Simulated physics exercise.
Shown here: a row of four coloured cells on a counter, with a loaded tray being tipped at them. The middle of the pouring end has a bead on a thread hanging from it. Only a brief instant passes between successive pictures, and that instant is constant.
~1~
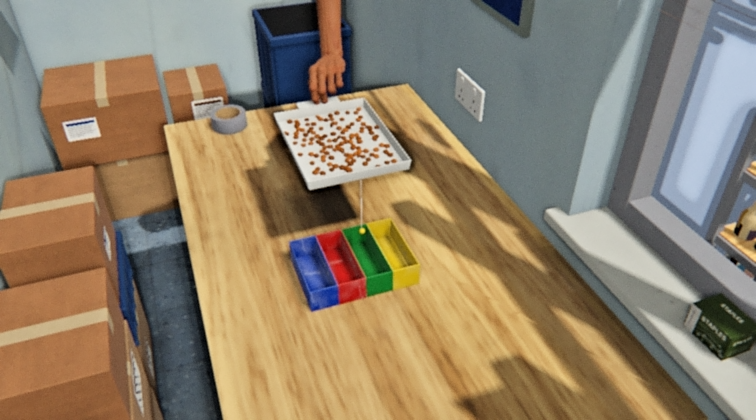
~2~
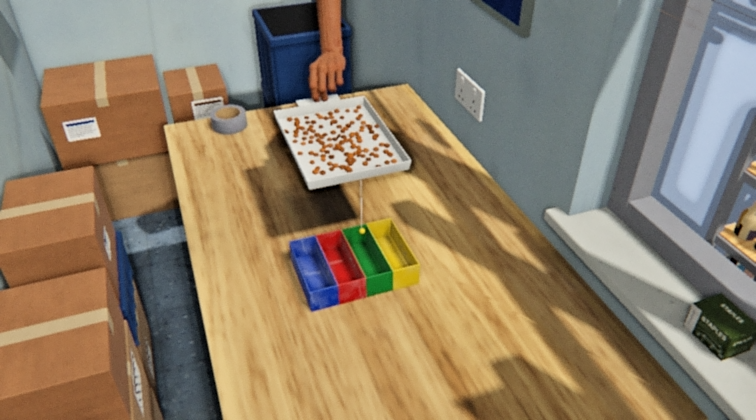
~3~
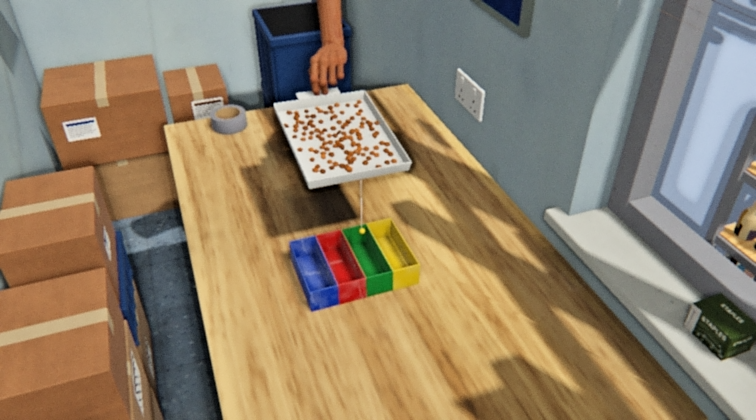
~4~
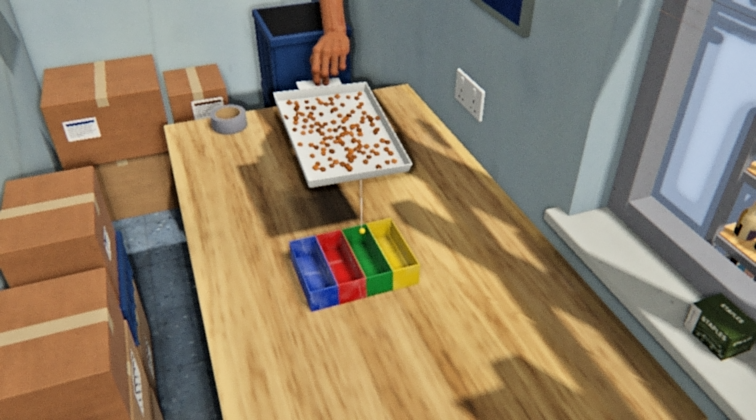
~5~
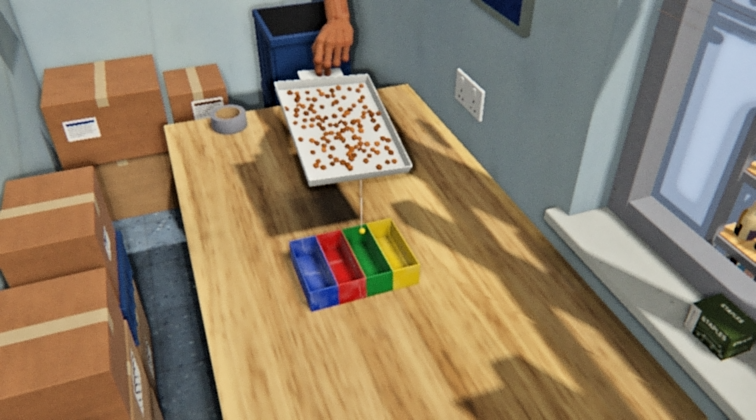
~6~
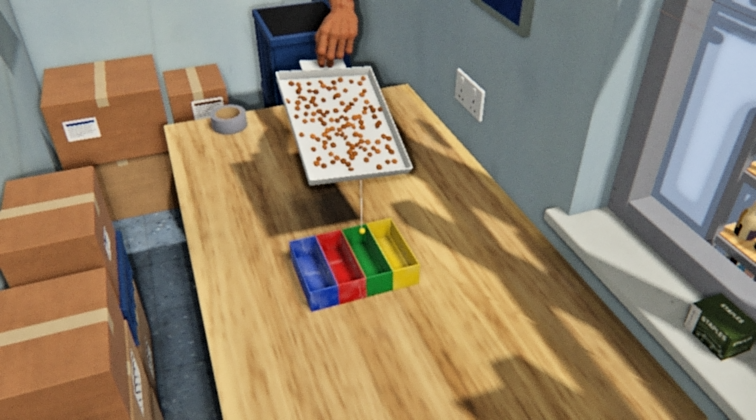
A white tray scattered with small brown bits was slowly raised at its far end by a hand, tilting toward the blue, red, green and yellow compartments and dipping slightly at its right corner.
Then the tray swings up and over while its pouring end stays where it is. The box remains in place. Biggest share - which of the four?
Yellow cell.
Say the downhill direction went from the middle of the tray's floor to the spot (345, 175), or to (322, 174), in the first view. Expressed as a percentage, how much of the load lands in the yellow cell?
10 and 0 per cent, in that order.
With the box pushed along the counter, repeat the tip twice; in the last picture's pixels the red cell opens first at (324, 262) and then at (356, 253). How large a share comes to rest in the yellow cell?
First placement: Some 20 %; second placement: Some 60 %.
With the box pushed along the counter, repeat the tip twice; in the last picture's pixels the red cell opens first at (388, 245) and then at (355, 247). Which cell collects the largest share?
Green, then the cell in yellow.
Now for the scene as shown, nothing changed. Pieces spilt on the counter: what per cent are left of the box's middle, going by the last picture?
Close to 0 %.
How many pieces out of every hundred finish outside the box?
Call it some 50 percent of the pieces.
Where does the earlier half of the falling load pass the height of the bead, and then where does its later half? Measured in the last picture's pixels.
First half (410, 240); second half (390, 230).
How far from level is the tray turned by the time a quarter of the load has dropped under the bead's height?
Angle reached: About 85°.
Soon, tray tipped steeply; nearly all on the tray; a stray few falling or outside the box.
A while on, tray tipped past a quarter turn; about a third on the tray; about a quarter in the yellow cell; a stray few in the green cell; about half falling or outside the box.
Towards the end, tray tipped past a quarter turn; about a third in the yellow cell; a small part in the green cell; a stray few in the red cell; about half falling or outside the box.
Finally, tray tipped past a quarter turn; about a third in the yellow cell; a small part in the green cell; a stray few in the red cell; none in the blue cell; about half outside the box.
